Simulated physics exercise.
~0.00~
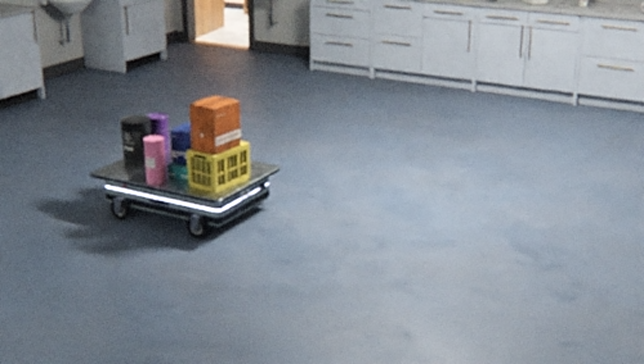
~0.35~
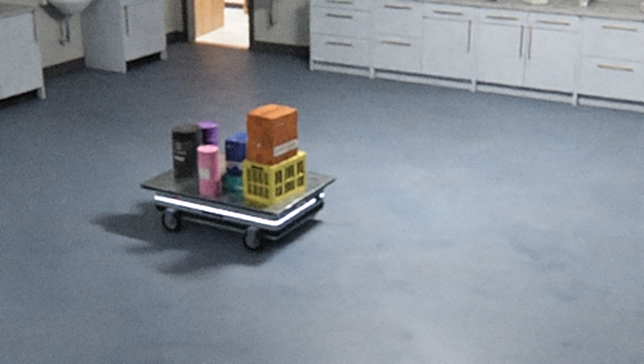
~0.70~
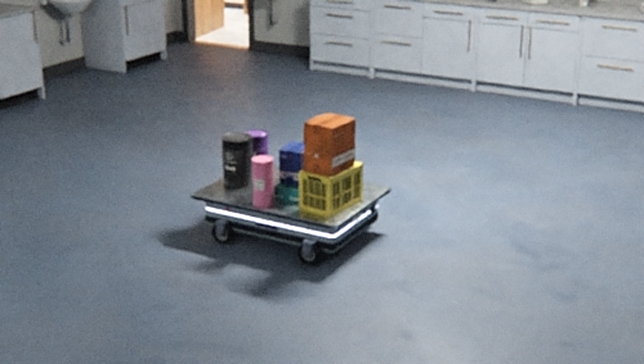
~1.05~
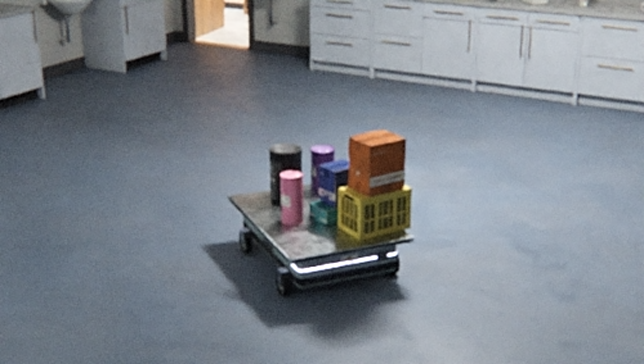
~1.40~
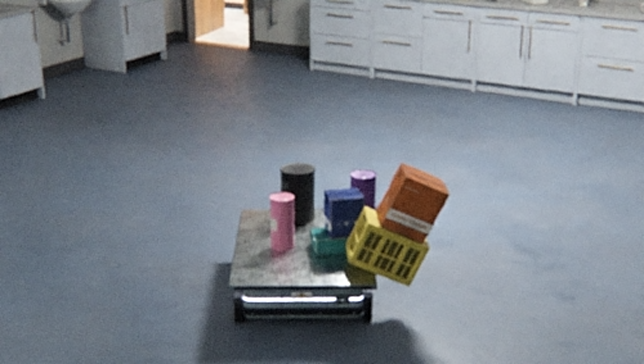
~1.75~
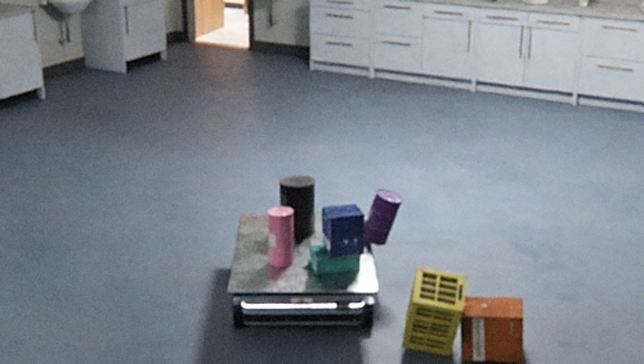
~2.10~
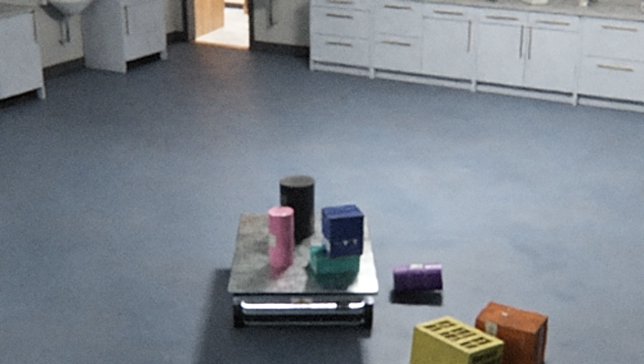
A loaded cart rolls right, turns toward the viewer and stops, spilling three items.
